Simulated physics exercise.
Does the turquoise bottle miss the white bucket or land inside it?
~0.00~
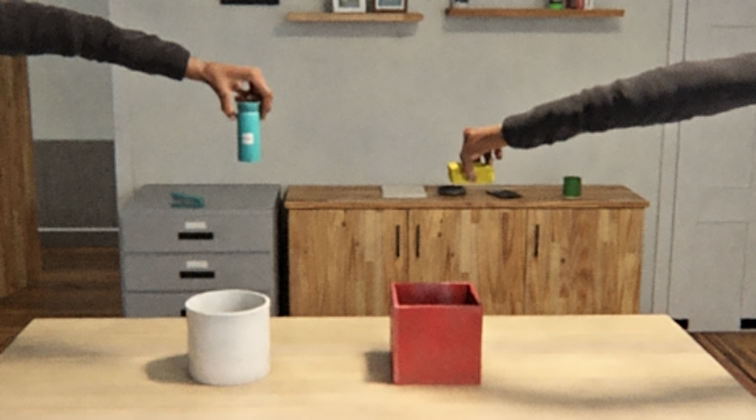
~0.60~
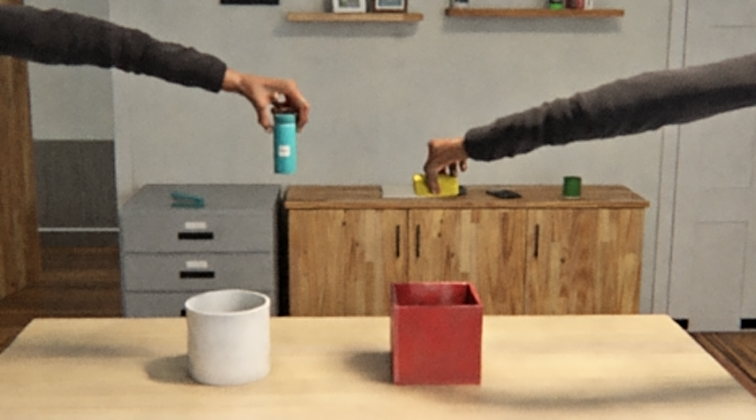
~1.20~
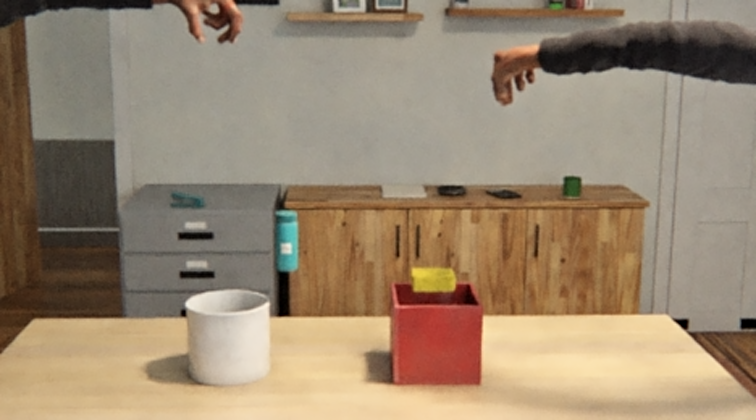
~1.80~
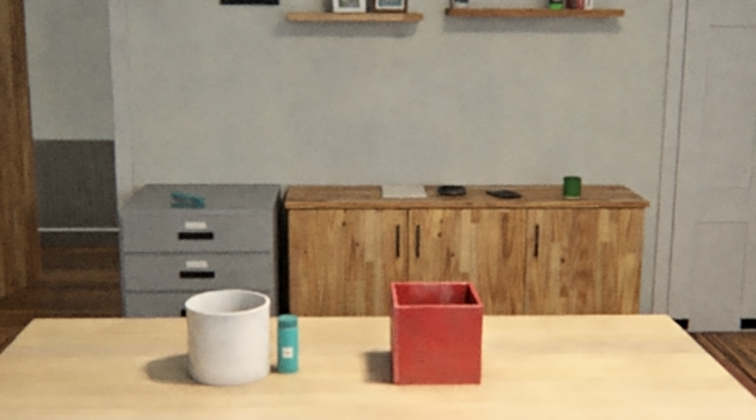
The turquoise bottle misses the white bucket and ends up on the table just to the right of it, while the yellow sponge goes into the red basket.
